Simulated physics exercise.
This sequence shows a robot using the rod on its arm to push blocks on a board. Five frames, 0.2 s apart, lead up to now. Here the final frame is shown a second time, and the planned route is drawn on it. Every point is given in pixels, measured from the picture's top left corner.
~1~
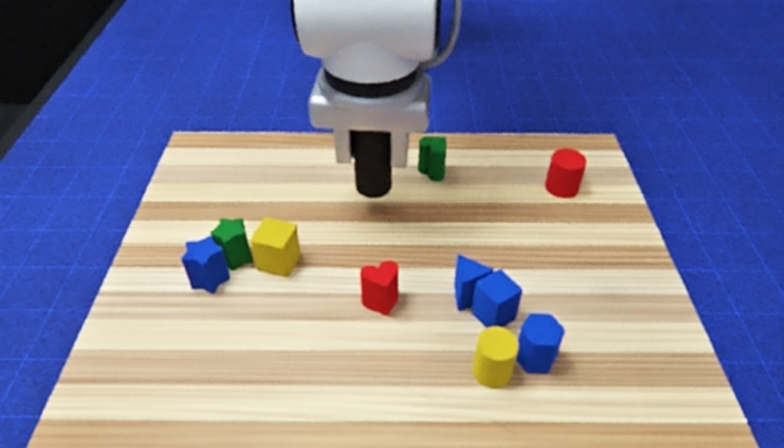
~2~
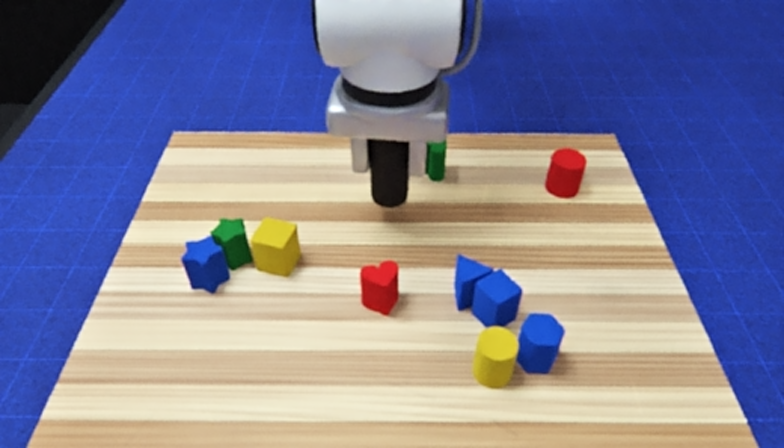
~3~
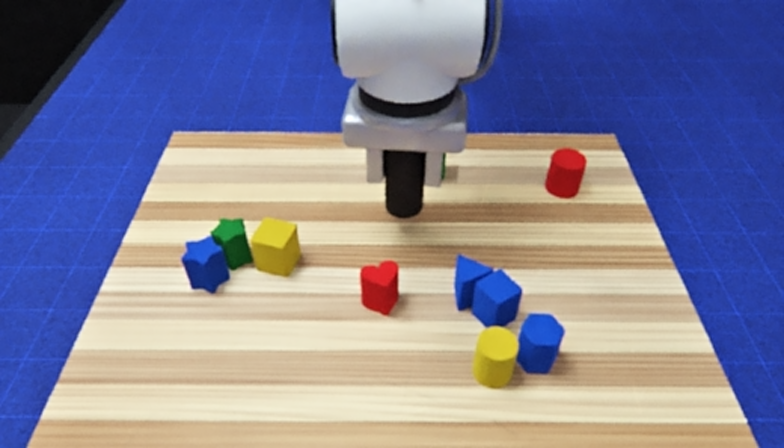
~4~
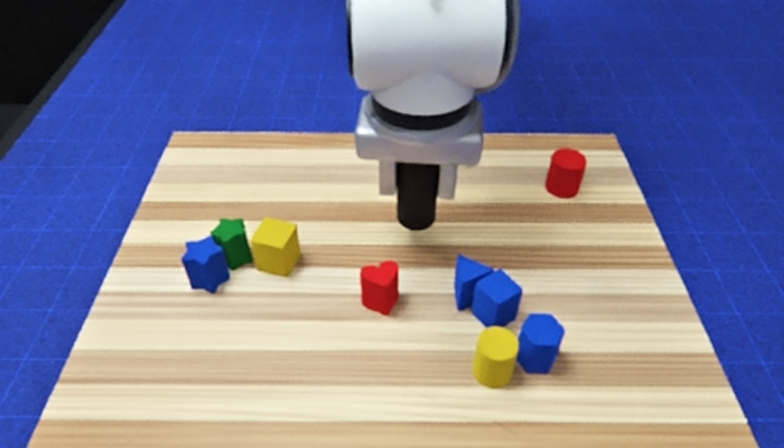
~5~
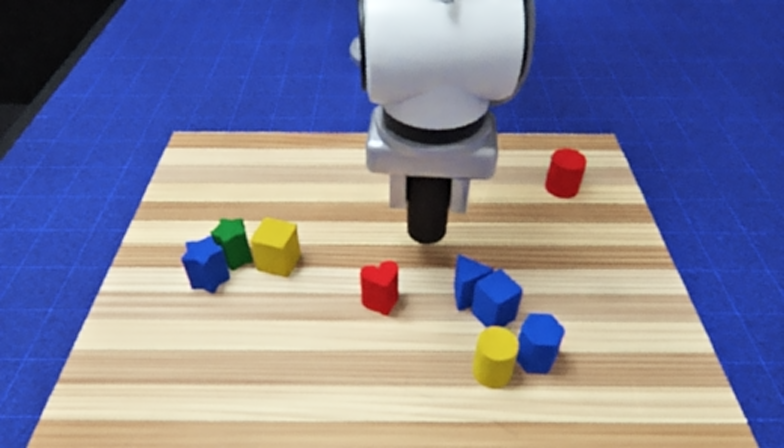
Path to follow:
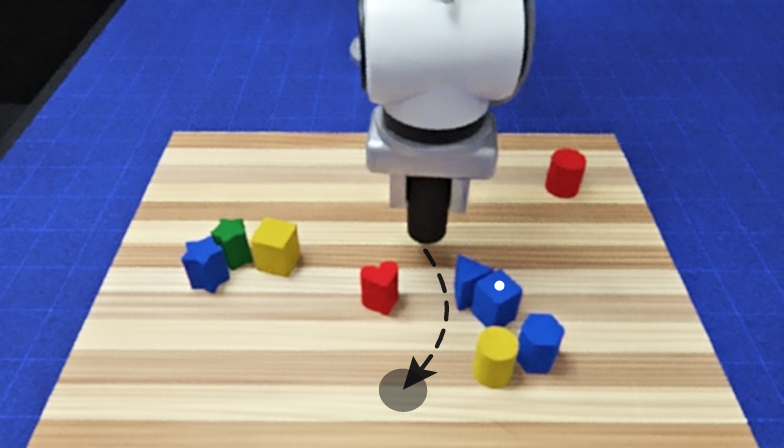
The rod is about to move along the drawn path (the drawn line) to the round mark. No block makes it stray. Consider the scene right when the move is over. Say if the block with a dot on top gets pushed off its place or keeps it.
It travels a centimetre or more.
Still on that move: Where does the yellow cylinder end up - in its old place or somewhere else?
At the end of the path, it will still be in place.
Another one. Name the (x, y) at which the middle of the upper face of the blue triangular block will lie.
The point I'd pick in the picture is (485, 308).
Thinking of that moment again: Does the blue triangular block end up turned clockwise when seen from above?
In short: No.
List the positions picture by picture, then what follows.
Tip of the rod (374, 188), middles of tops, blue triangular block (471, 268), yellow cylinder (498, 343), blue square block (499, 286), blue hexagon (543, 328), in the first frame.
Rod (390, 197), nothing pushed, in the second frame.
Rod (404, 207), nothing pushed, in the third frame.
Rod (416, 219), nothing pushed, in the fourth frame.
Rod (426, 232), blue triangular block (471, 268), yellow cylinder (498, 343), blue square block (499, 286), blue hexagon (543, 328), in the fifth frame.
The line goes from (425, 250) through (445, 292) and (439, 342) to (403, 390); the dot is on the blue square block.
One third of the way, rod (447, 274); blue triangular block (485, 284), turned 20° anticlockwise; blue square block (514, 297).
Two thirds of the way, rod (441, 324); blue triangular block (485, 308), turned 90° anticlockwise; blue square block (524, 304), turned 40° anticlockwise; blue hexagon (557, 333), turned 10° clockwise.
At the end, rod (404, 372); blue triangular block (485, 308), turned 90° anticlockwise; yellow cylinder unmoved; blue square block (524, 304), turned 40° anticlockwise; blue hexagon (557, 333), turned 10° clockwise.
